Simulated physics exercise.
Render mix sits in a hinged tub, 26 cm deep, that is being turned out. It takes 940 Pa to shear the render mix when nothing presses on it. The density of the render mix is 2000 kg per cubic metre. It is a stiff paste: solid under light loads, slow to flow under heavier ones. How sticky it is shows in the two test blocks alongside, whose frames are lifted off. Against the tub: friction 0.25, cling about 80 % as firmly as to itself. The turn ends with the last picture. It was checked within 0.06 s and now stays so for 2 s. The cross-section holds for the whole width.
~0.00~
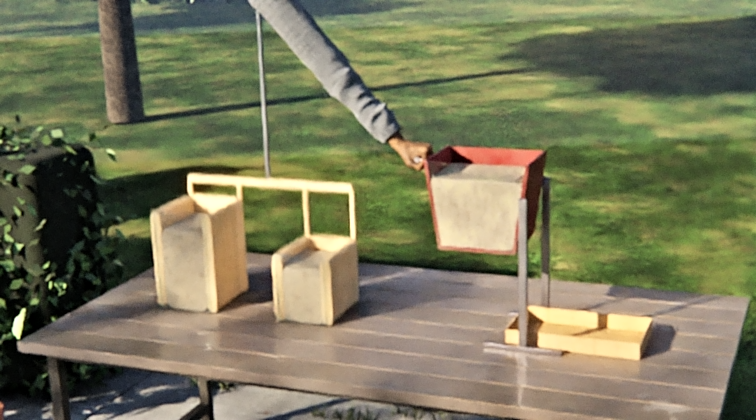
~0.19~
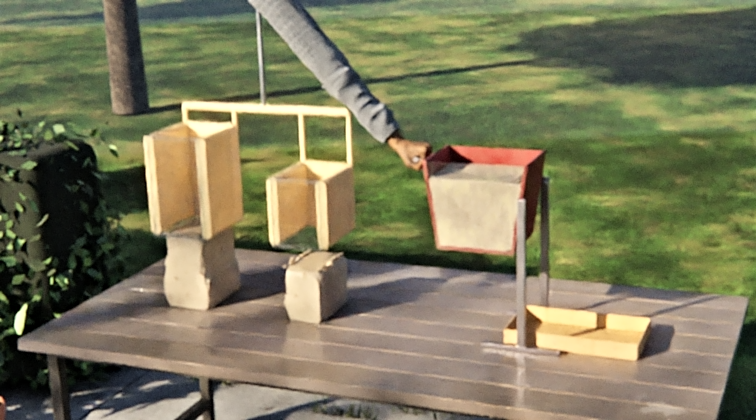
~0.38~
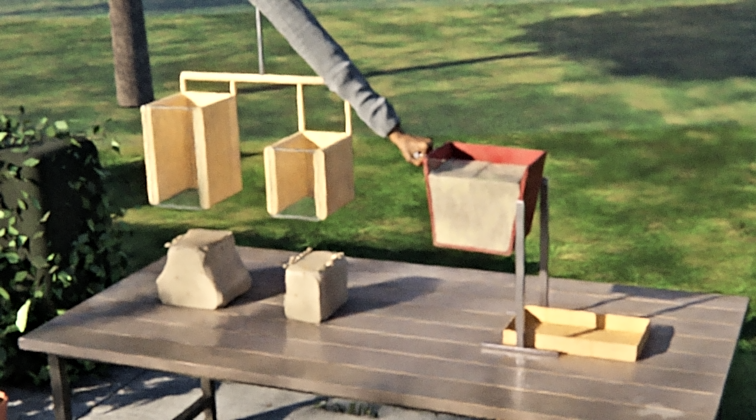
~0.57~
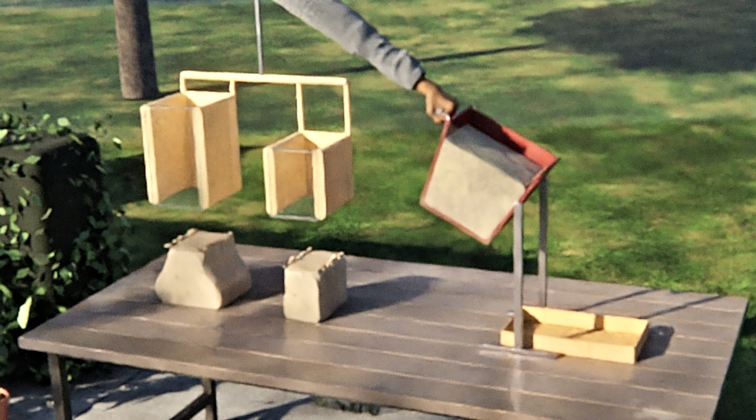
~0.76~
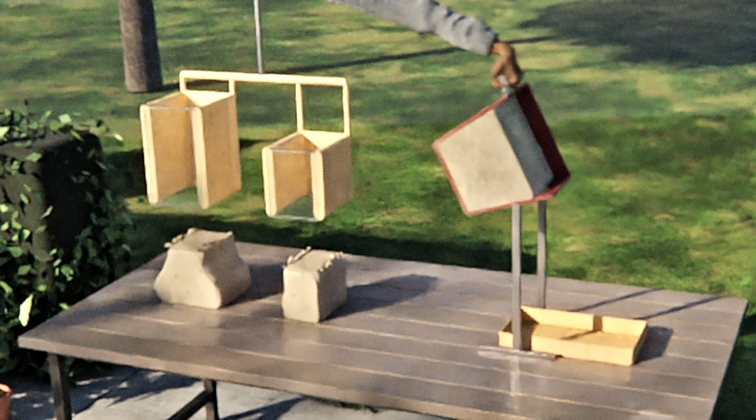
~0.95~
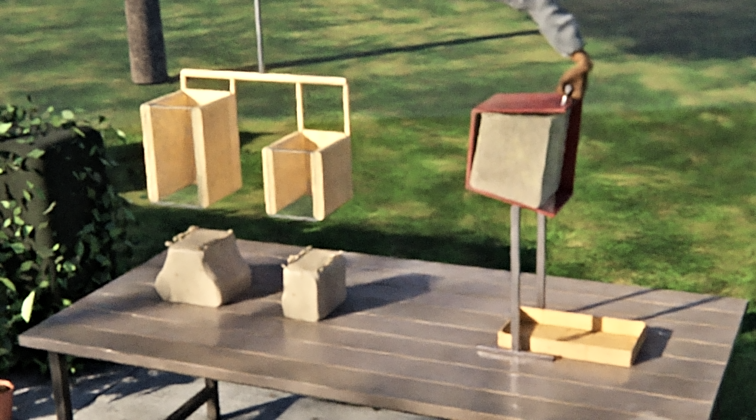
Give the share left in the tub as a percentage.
Expect roughly 36 %.
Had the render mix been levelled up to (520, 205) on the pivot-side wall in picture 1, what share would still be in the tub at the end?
In that case some 55 per cent.
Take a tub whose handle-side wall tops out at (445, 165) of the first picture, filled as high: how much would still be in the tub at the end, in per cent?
In that case some 60 per cent.
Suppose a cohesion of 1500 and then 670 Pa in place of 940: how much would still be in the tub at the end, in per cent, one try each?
In turn about 40 %, 35 %.
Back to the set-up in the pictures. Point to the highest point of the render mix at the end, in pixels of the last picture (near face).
At about (510, 166).
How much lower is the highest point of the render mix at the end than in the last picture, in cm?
About 15 cm.
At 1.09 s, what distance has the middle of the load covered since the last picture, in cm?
About 7 cm.
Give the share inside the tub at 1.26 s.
About 50 %.
After 1.09 s, the tub is at 95 degrees and holds 86 %.
After 1.26 s, the tub is at 95 degrees and holds 50 %.
After 1.43 s, the tub is at 95 degrees and holds 36 %.
After 1.60 s, the tub is at 95 degrees and holds 36 %.
After 2.95 s, at the end, the tub is at 95 degrees and holds 36 %.
